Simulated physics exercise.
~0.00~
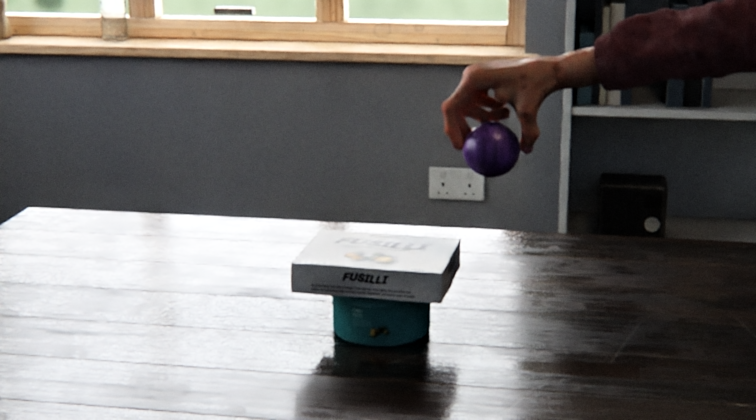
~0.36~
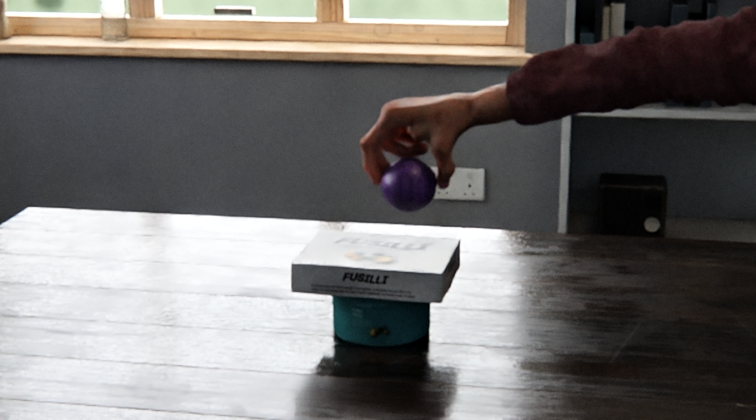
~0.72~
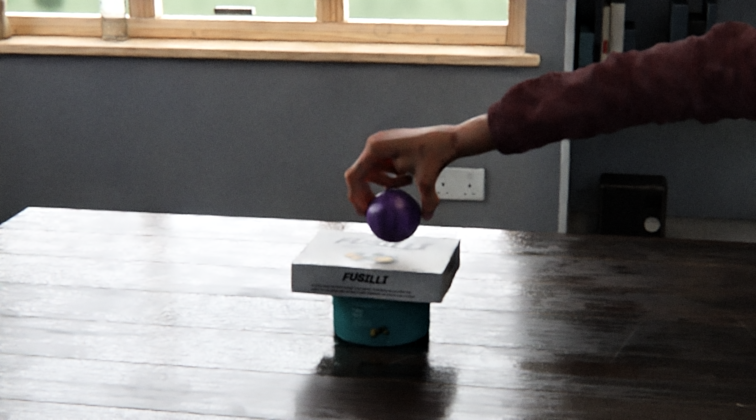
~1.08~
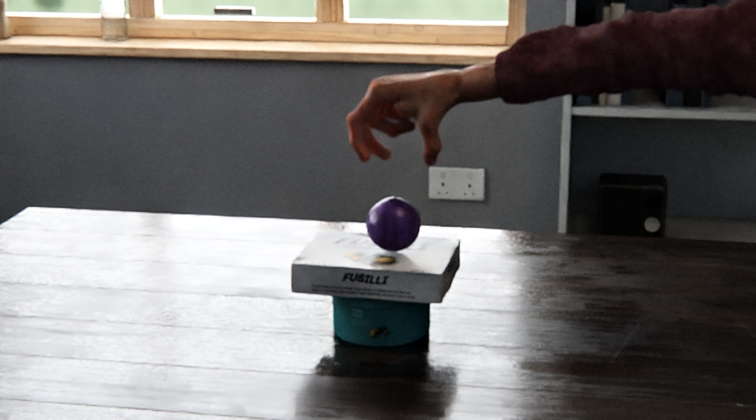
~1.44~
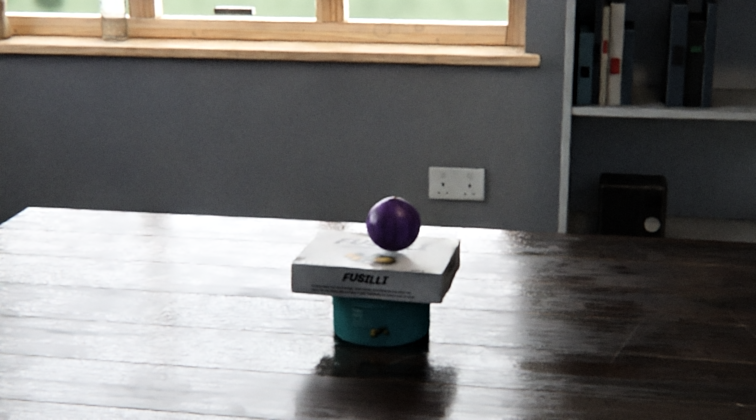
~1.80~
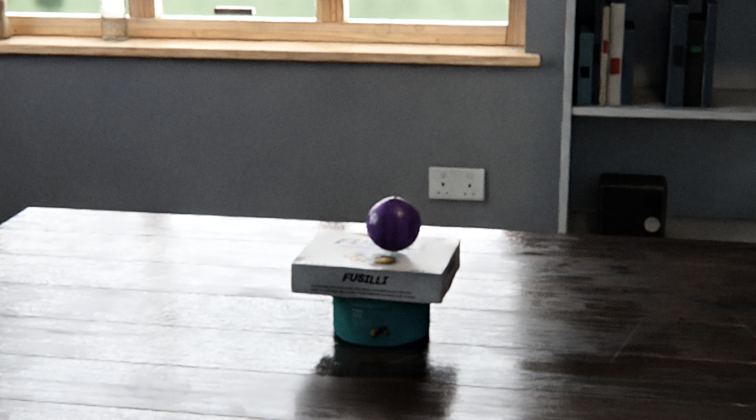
A purple onion, held in someone's hand, moved left and down onto a white packet resting on a turquoise tub. The fingers let go and the hand drew back out of view, leaving the onion sitting still and the whole pile balanced.
